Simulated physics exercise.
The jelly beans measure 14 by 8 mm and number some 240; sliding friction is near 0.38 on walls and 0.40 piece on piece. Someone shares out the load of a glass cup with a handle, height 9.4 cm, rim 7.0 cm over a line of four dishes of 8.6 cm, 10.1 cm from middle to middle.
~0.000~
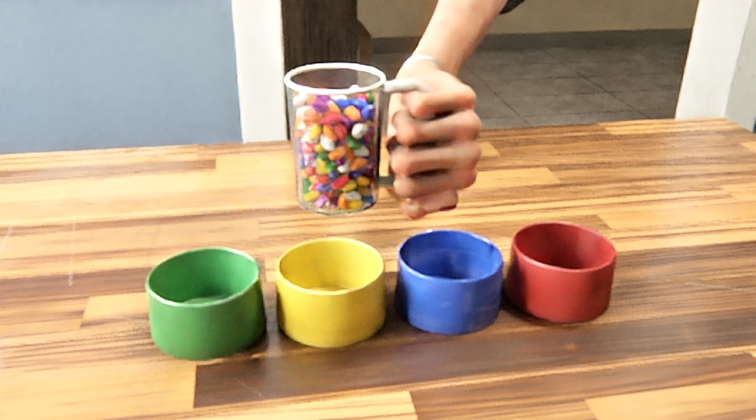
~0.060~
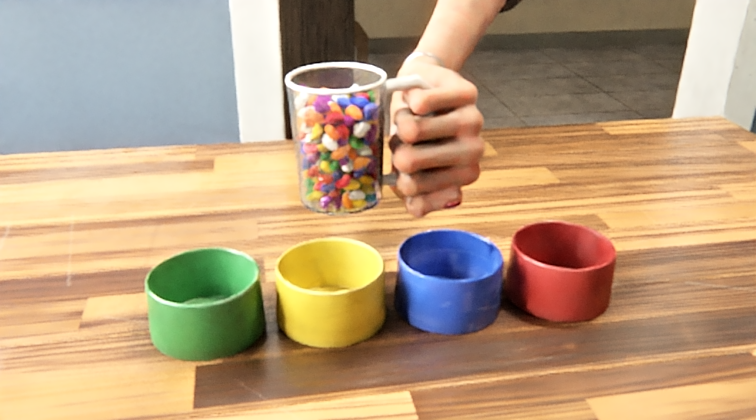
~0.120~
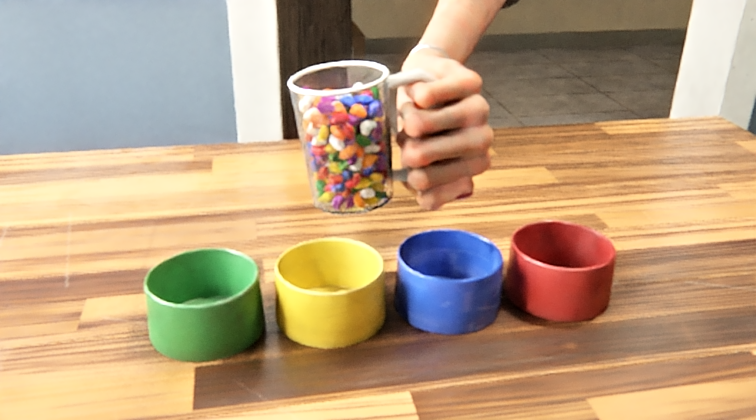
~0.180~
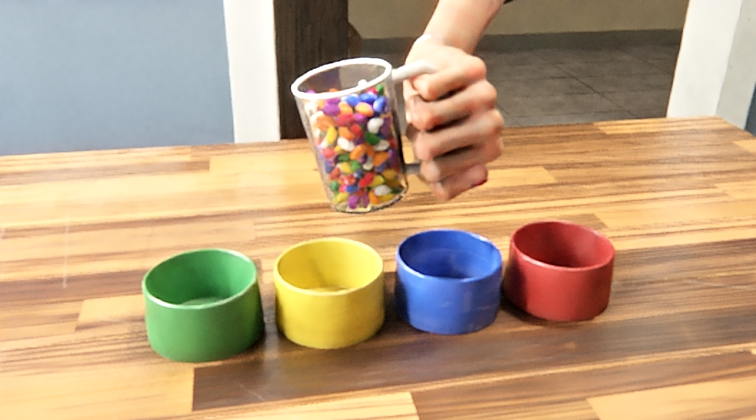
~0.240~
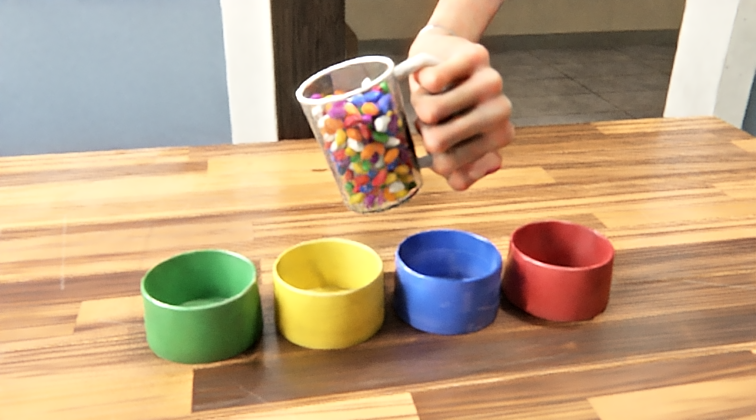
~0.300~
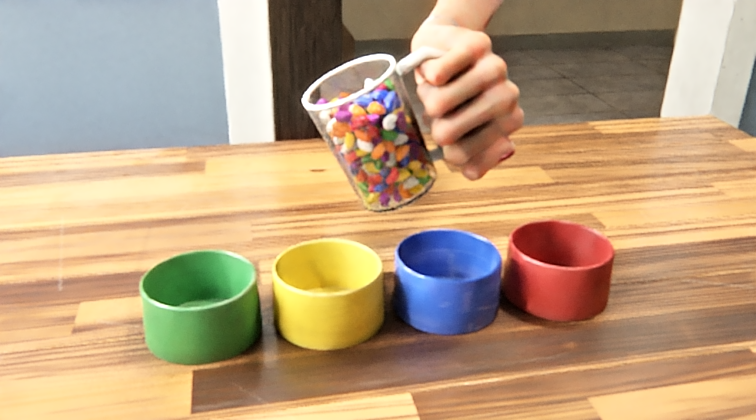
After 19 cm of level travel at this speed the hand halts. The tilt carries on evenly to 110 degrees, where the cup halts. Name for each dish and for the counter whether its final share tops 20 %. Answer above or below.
Red below, blue above, green below, yellow below, counter below.
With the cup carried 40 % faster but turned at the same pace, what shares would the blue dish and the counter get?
In that case blue 90; counter 10.
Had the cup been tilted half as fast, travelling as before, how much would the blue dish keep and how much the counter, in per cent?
Blue 90, counter 10.
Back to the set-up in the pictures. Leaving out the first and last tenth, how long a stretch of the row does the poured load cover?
About 6 cm.
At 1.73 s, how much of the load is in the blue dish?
Near 75 per cent so far.
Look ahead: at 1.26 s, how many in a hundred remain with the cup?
About 60 per cent.
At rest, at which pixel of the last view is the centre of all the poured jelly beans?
Near (455, 279).
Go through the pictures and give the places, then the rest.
The first picture shows cup at (337, 140), tilt 0 degrees, lip at (287, 81), moved 0.0 cm; middle of the pieces at (337, 153); green dish at (204, 275); yellow dish at (331, 265); blue dish at (450, 255); red dish at (563, 245).
The second picture shows cup at (339, 140), tilt 2 degrees, lip at (288, 81), moved 0.2 cm; middle of the pieces at (339, 152).
The third picture shows cup at (346, 139), tilt 6 degrees, lip at (291, 85), moved 0.8 cm; middle of the pieces at (347, 152).
The fourth picture shows cup at (356, 138), tilt 12 degrees, lip at (295, 91), moved 1.5 cm; middle of the pieces at (358, 151).
The fifth picture shows cup at (365, 137), tilt 18 degrees, lip at (300, 97), moved 2.3 cm; middle of the pieces at (369, 150).
The sixth picture shows cup at (375, 137), tilt 24 degrees, lip at (305, 103), moved 3.1 cm; middle of the pieces at (380, 149); green dish at (199, 278); yellow dish at (328, 266); blue dish at (448, 254); red dish at (561, 243). The cup turns about 100 degrees a second and travels 13 cm a second.
Then, at 0.87 s, tilt 83 degrees; cup holds 100 %.
Then, at 1.26 s, tilt 110 degrees; cup holds 60 %, blue 25 %.
After 1.73 s, tilt 110 degrees; cup holds 20 %, blue 75 %.
By 3.0 s all is still; red 0 %, blue 85 %, green 0 %, yellow 0 %, counter 10 %.
